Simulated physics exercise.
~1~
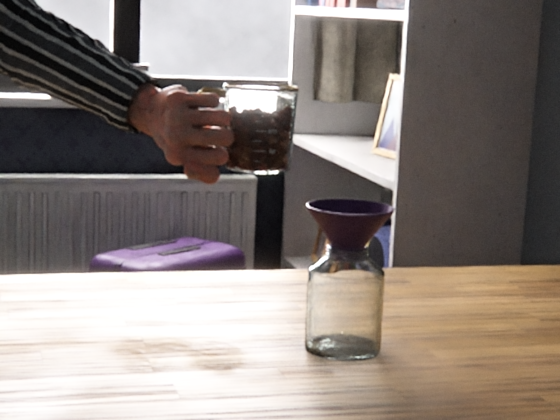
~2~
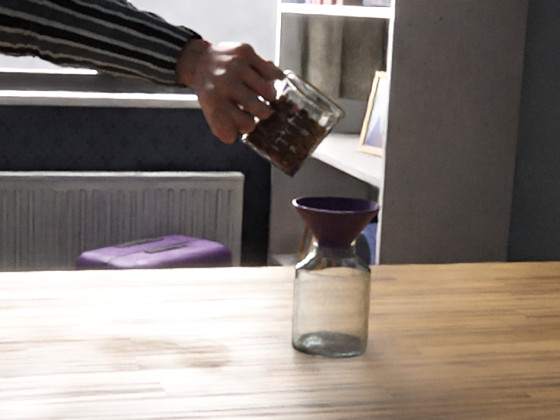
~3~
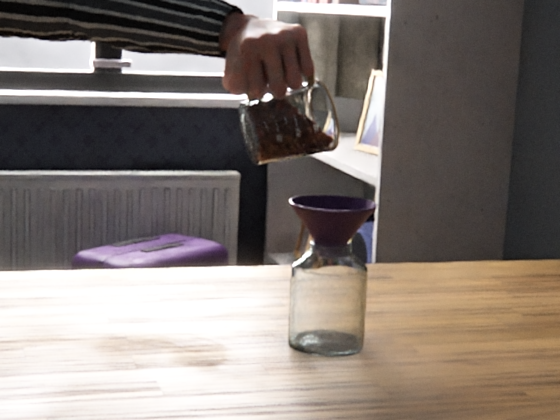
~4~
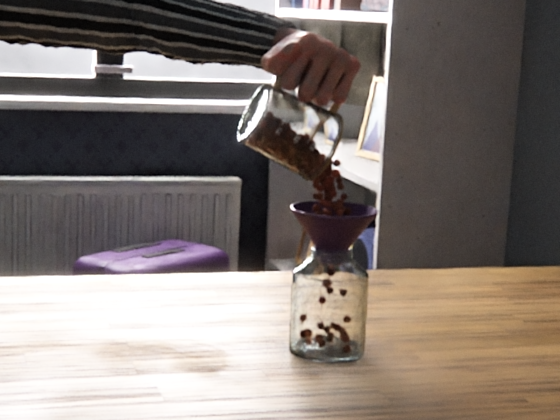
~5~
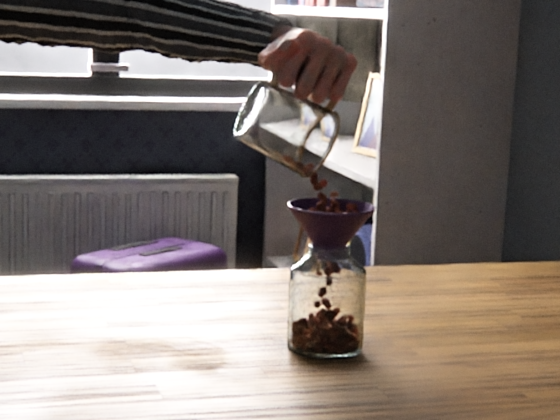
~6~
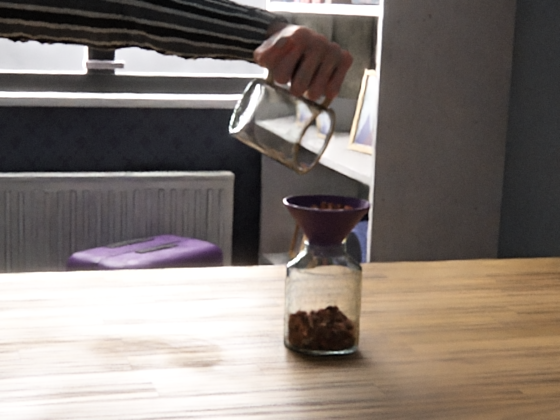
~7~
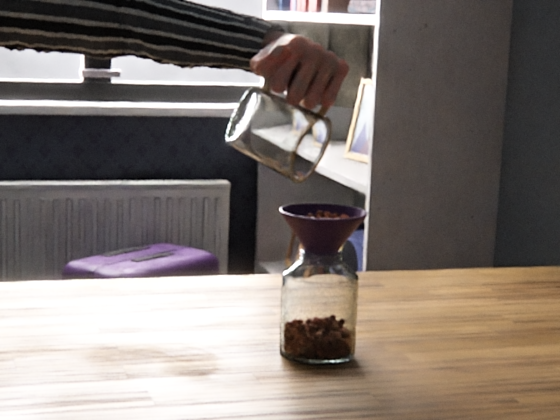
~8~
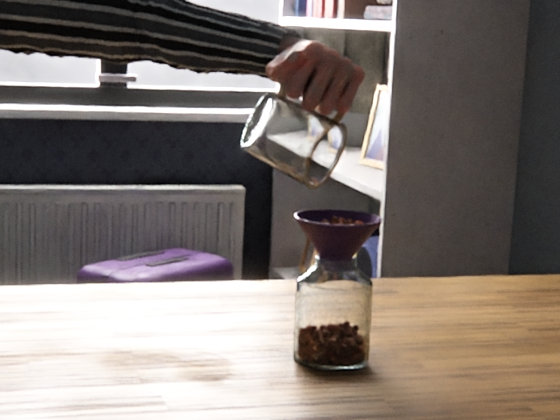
A hand in a striped sleeve tipped a clear glass cup of small brown pellets over a purple funnel, and they tumbled into the glass jar below until the cup was empty, leaving a pile in the jar and some still in the funnel.
